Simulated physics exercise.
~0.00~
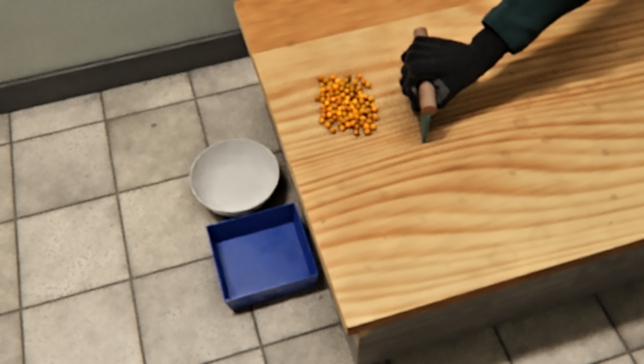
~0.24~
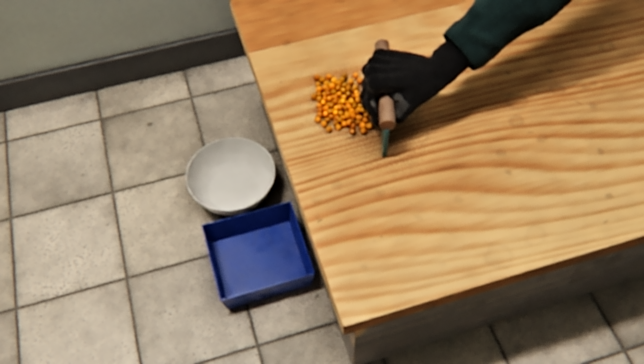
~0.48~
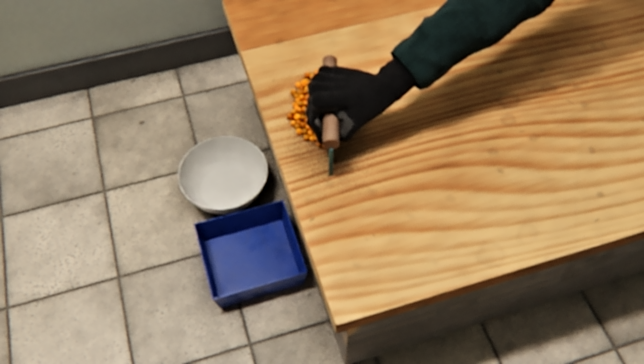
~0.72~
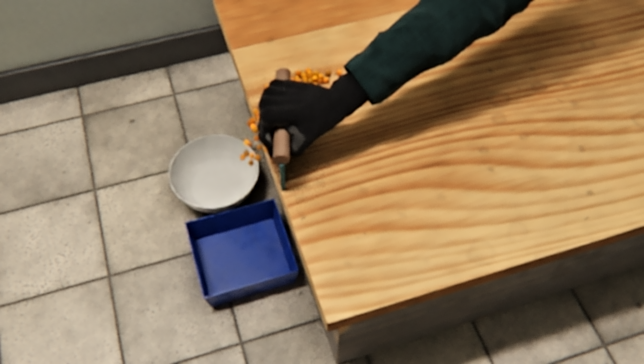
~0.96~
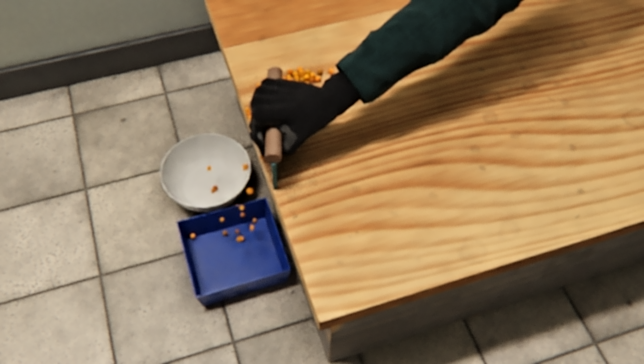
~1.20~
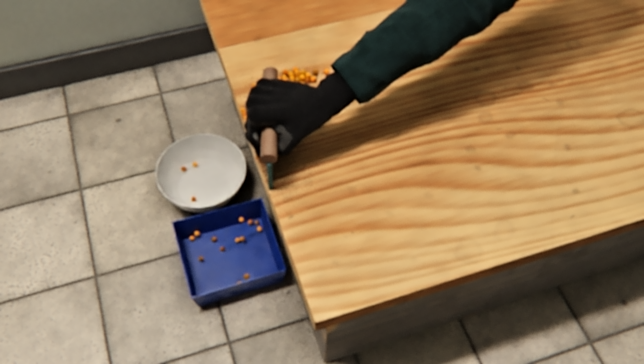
The clip shows a black-gloved hand sweeping a scraper left across a wooden table into a pile of orange kernels, stopping at the edge as some spill over. A few land in the blue tin and fewer in the white bowl below, while most stay on the table.
